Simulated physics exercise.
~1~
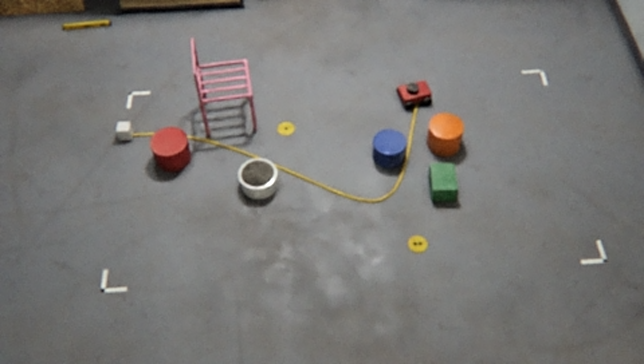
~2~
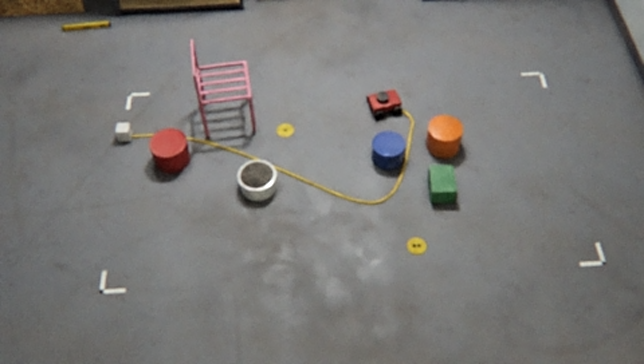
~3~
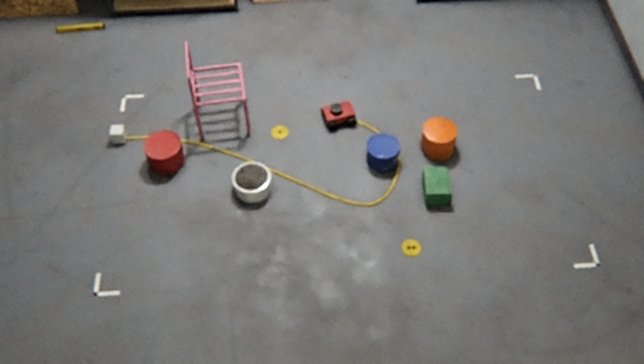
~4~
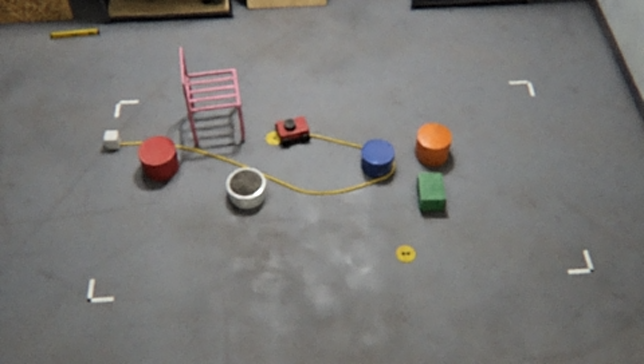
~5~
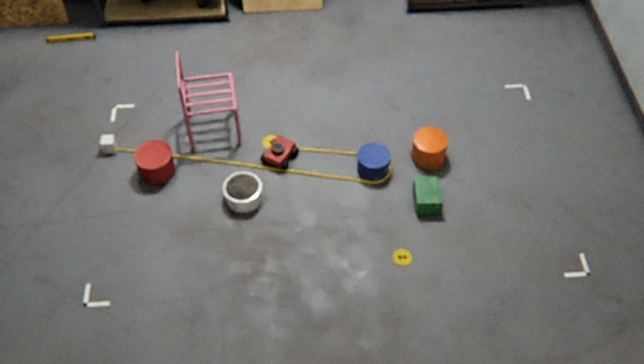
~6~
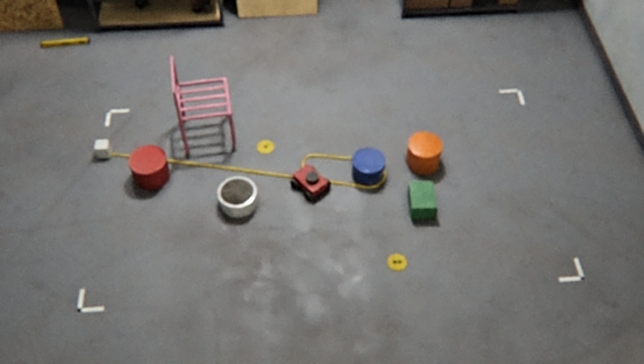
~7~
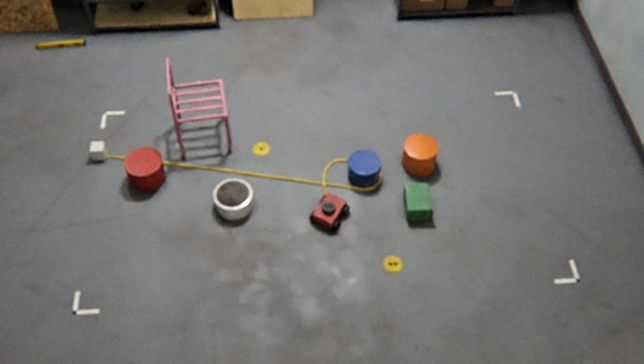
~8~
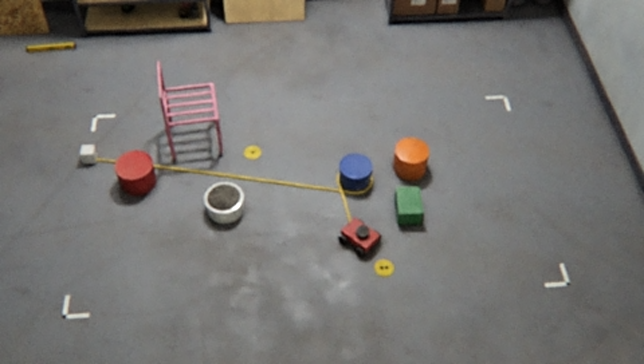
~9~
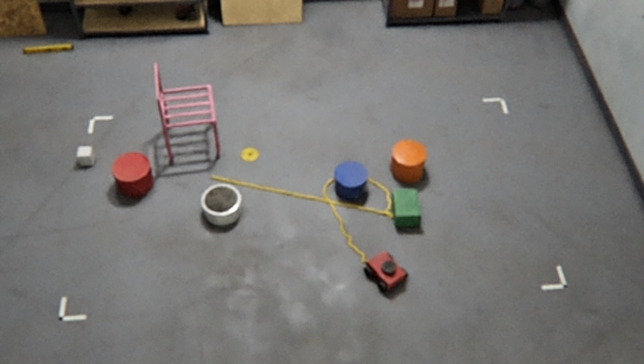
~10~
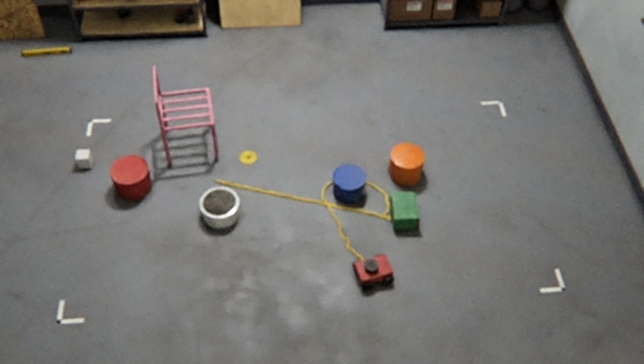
Small red cart trailing a yellow cord around a blue bin on a workshop floor, pulling it free from its white fixture, then stopping.
